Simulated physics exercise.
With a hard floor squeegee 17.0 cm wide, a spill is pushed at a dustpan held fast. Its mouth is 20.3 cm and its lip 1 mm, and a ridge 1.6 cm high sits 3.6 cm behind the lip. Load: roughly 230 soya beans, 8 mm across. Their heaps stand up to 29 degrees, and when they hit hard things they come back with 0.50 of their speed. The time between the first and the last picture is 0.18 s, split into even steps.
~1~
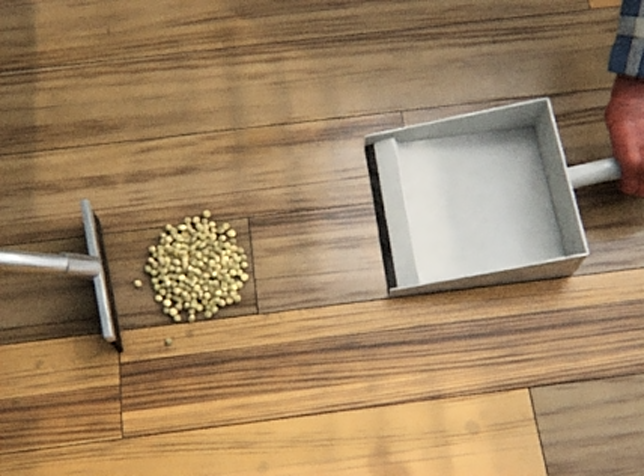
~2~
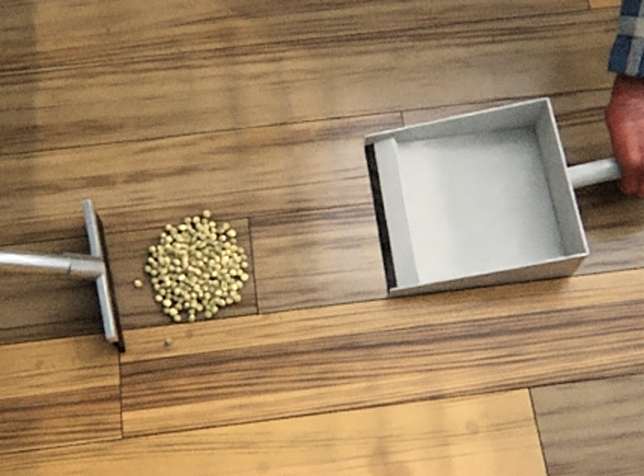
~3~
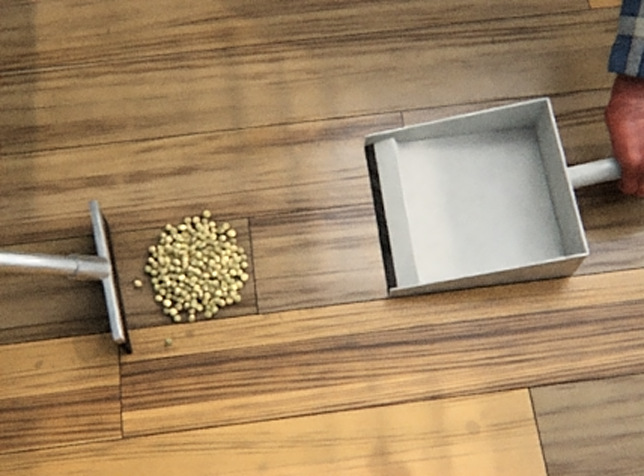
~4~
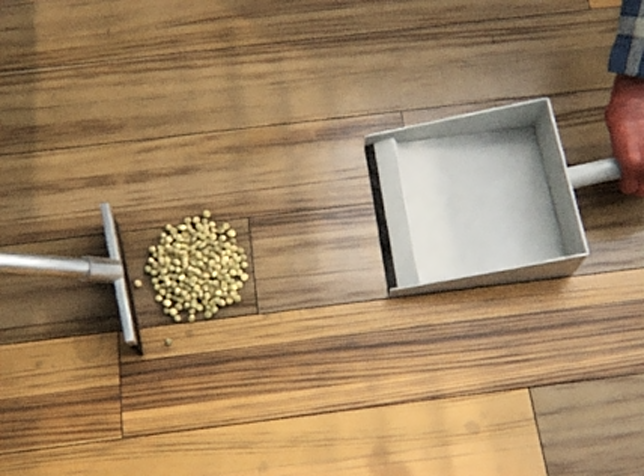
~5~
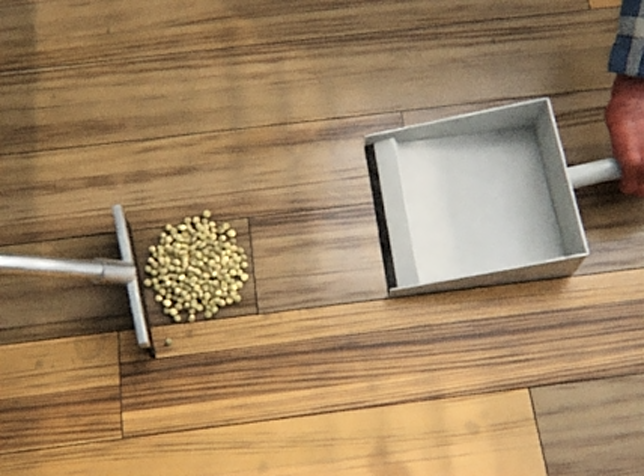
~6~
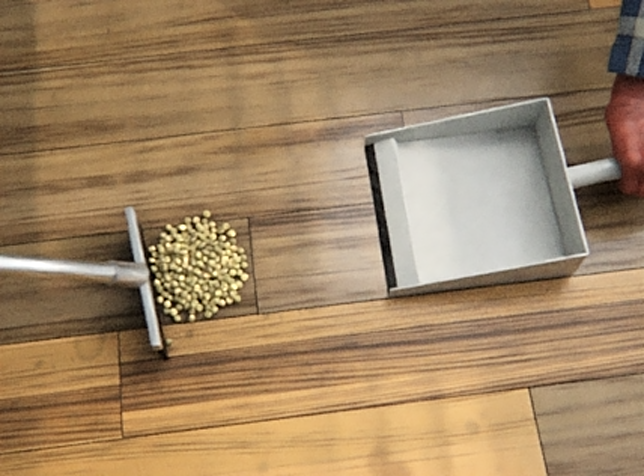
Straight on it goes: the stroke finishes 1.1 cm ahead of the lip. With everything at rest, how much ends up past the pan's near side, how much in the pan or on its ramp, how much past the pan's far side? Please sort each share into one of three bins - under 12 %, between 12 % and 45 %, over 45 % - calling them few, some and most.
Near side: Some. Pan: Few. Far side: Few.
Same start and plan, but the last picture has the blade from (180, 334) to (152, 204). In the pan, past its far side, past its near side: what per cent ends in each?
Final per cent - pan 25, far 5, near 15.
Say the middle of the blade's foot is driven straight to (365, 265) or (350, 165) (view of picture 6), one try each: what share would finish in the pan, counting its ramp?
First try around 20 %, second try around 25 %.
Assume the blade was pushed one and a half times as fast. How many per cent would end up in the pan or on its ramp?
It would come to roughly 5 percent.
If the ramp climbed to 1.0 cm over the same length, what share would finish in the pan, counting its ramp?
With that ramp, near 5 per cent.
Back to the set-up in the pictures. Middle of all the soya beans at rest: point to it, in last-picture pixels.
Near (361, 244).
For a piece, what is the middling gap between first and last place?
18 cm, roughly.
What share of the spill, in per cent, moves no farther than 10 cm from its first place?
I'd say about 30 per cent.
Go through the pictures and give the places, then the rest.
In the first frame, blade from (110, 337) to (87, 207), moved 0.0 cm, 0 of the pieces shifted so far; middle of the pieces at (197, 265); pan at (481, 206).
In the second frame, blade from (112, 337) to (89, 207), moved 0.3 cm, 0 of the pieces shifted so far; middle of the pieces at (197, 265).
In the third frame, blade from (119, 338) to (96, 208), moved 1.1 cm, 0 of the pieces shifted so far; middle of the pieces at (197, 265).
In the fourth frame, blade from (131, 341) to (107, 210), moved 2.4 cm, 0 of the pieces shifted so far; middle of the pieces at (197, 265).
In the fifth frame, blade from (144, 343) to (119, 212), moved 3.9 cm, 1 of the pieces shifted so far; middle of the pieces at (197, 265).
In the sixth frame, blade from (157, 345) to (131, 214), moved 5.3 cm, 8 of the pieces shifted so far; middle of the pieces at (197, 265); pan at (481, 206).
Then, 0.32 s after the last picture, middle of the blade 15 cm from the lip; 0 % over the lip, far side 0 %, near side 15 %.
Then, 0.53 s after the last picture, middle of the blade 7 cm from the lip; 0 % over the lip, far side 0 %, near side 25 %.
Then, 0.86 s after the last picture, middle of the blade 2 cm from the lip; 5 % over the lip, far side 0 %, near side 25 %.
In the end, near side 25 %, pan 5 %, far side 0 %, in front of the lip or behind the blade 70 %.
